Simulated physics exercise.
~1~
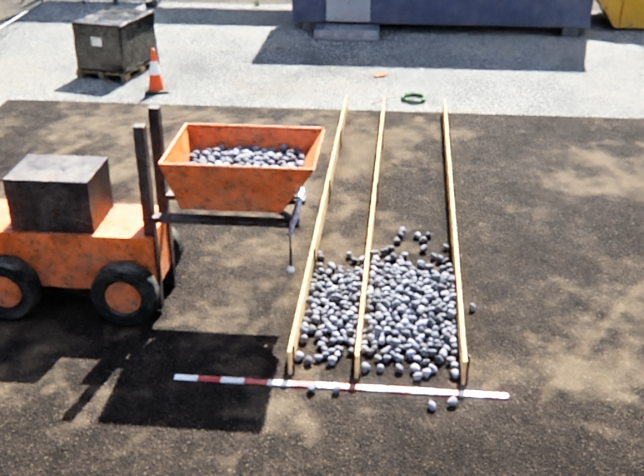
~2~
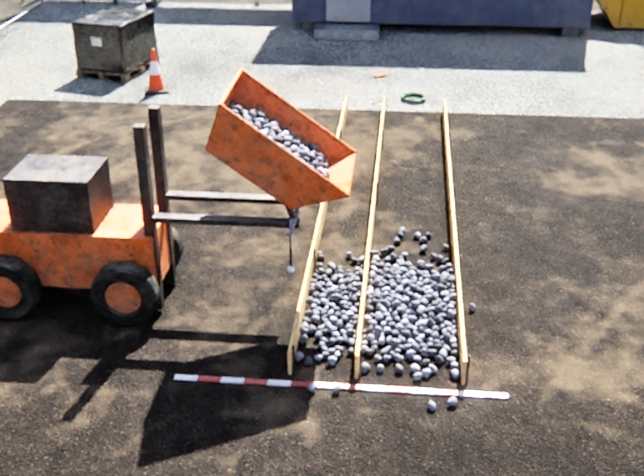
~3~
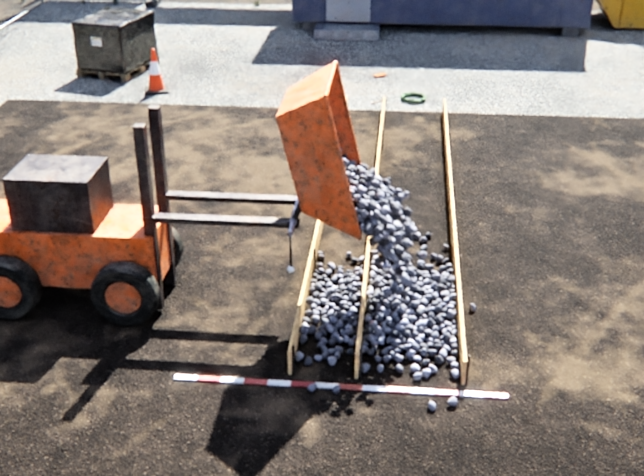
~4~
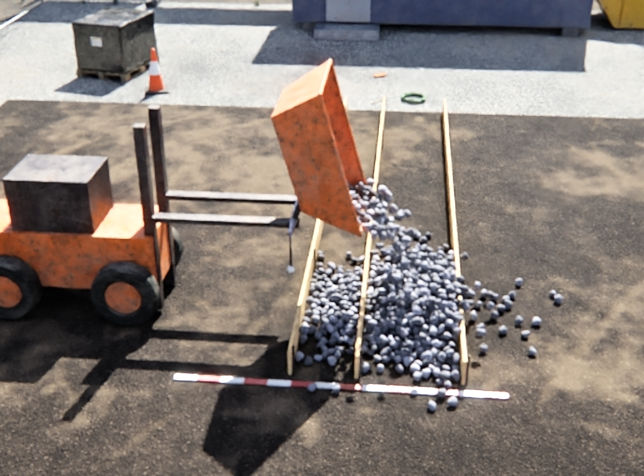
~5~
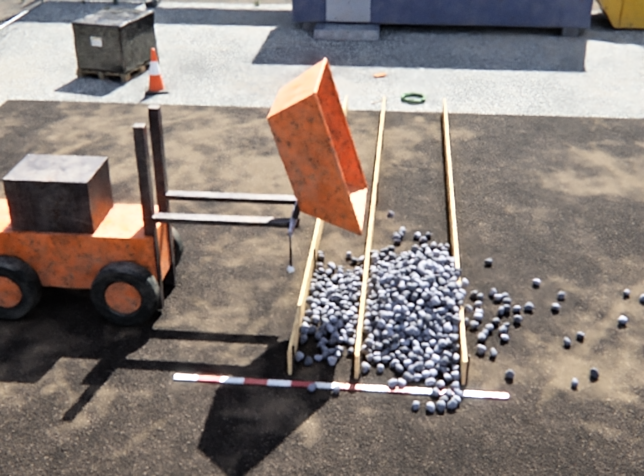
An orange skip full of round grey stones, held up on the forks of an orange truck at left, begins to tip to the right. It swings over toward wooden boards laid on dark ground, where an earlier load of similar stones already lies. Once steeply tilted, it pours its stones in a thick stream, mostly into the far bay. The stream thins while the skip stays steep, and some stones roll past the last board to the right. Finally the skip hangs tipped with no more stones falling, above a fuller heap and a scatter of strays.
